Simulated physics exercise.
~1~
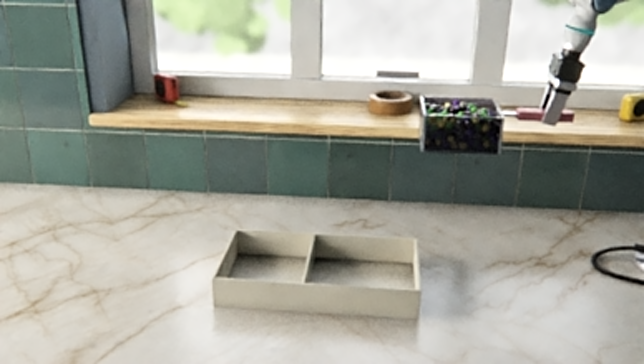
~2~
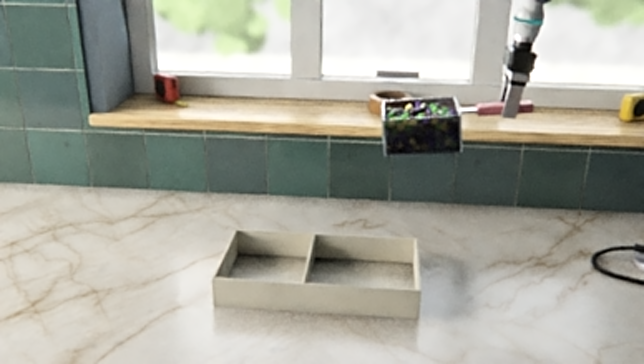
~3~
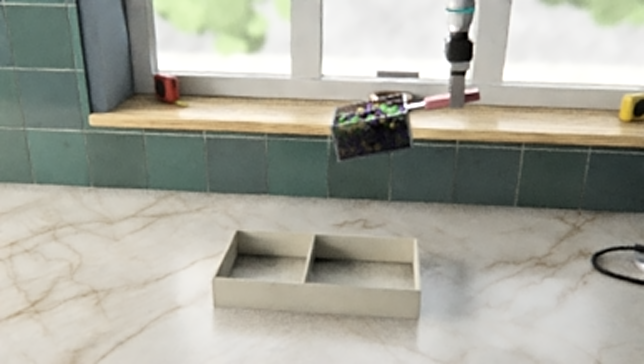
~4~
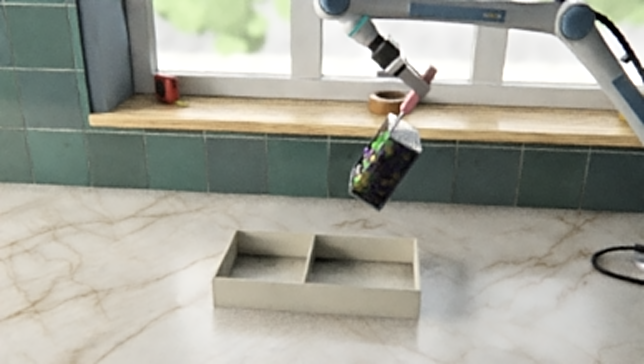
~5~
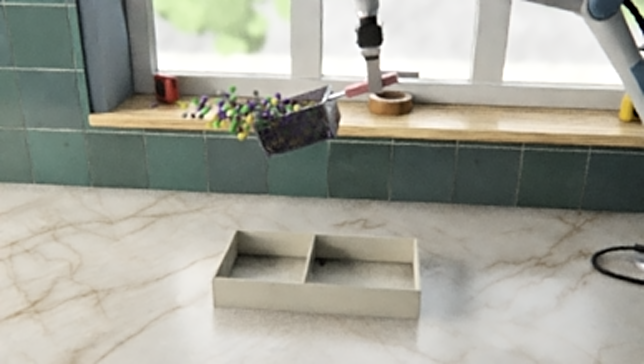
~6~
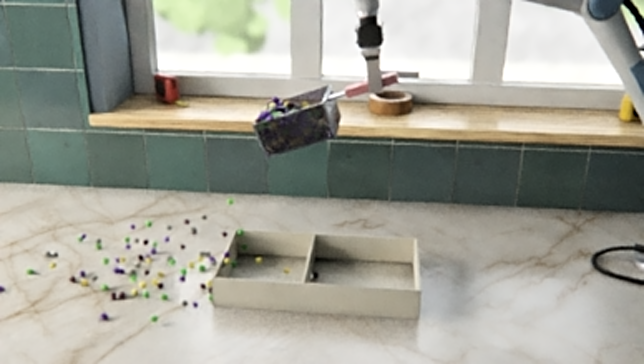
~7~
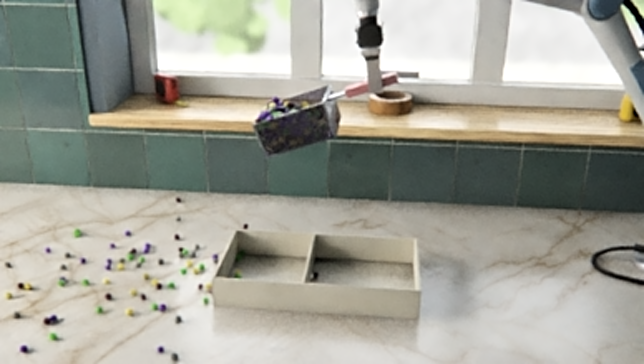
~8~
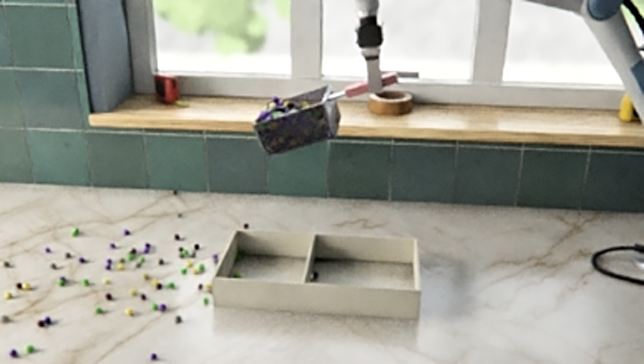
A robot arm carries a dark box of small round green, purple and yellow sweets leftward past a window, seen from slightly above a marble counter. Below sits a beige two-part crate, with green tiles and a wooden sill holding a tape roll and small red object behind it. The arm tips the box steeply, then swings it left and partly levels it, flinging a spray of sweets leftward. A few land in the crate, but most of the spilled ones scatter and roll across the counter to its left. The arm stops, with many sweets still in the tilted box.
